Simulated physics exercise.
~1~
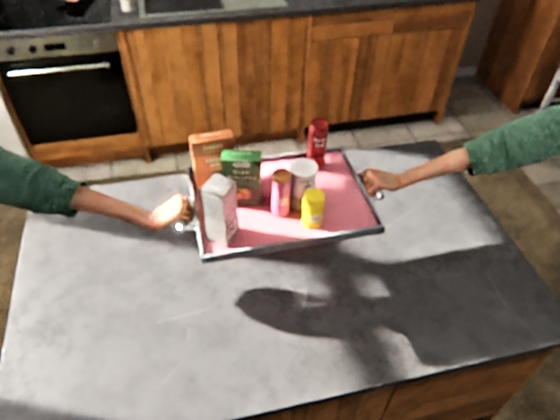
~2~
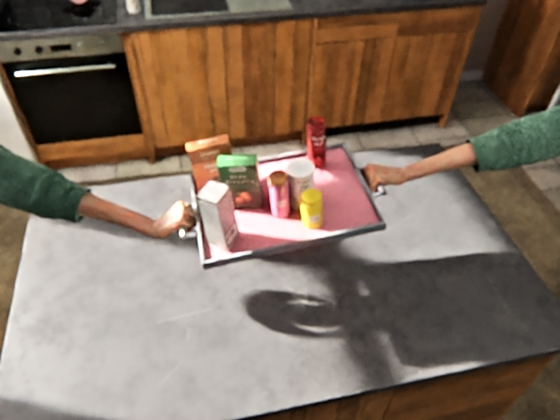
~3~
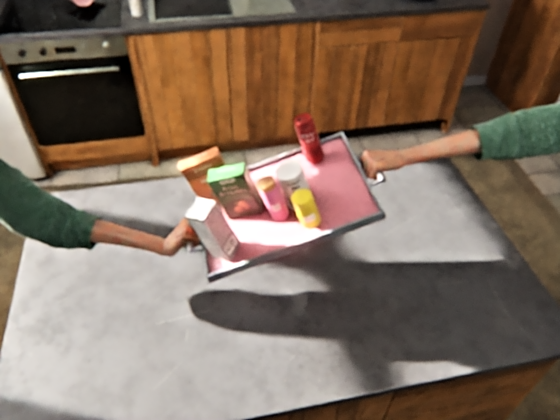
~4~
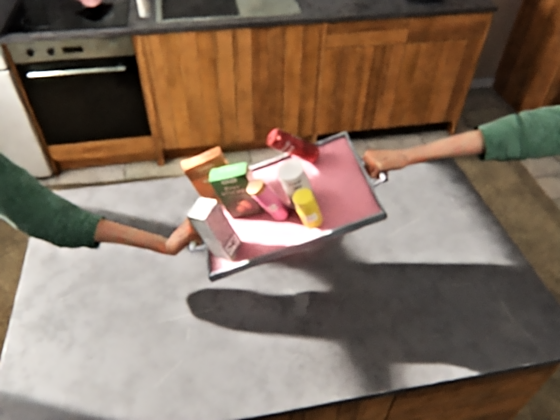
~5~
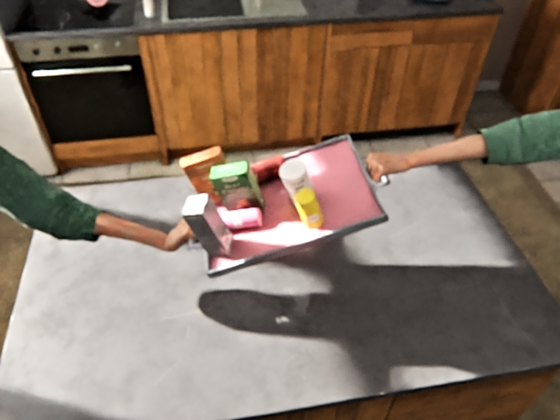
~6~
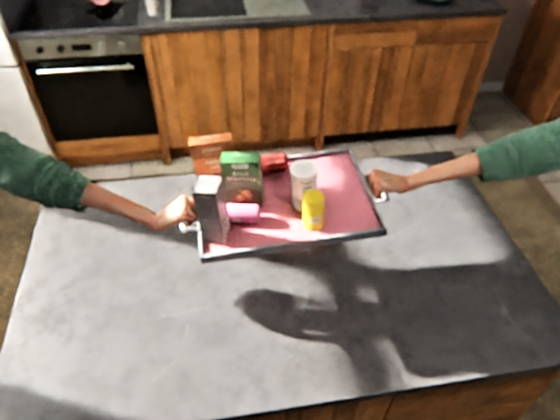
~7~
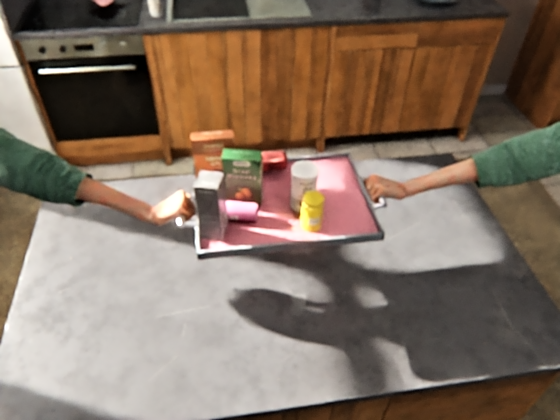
In the video, two hands hold a pink tray of cartons, packets, and containers above a gray counter and dip its left edge, toppling the red can and pink shaker leftward, then level it with both lying down and the other items upright.
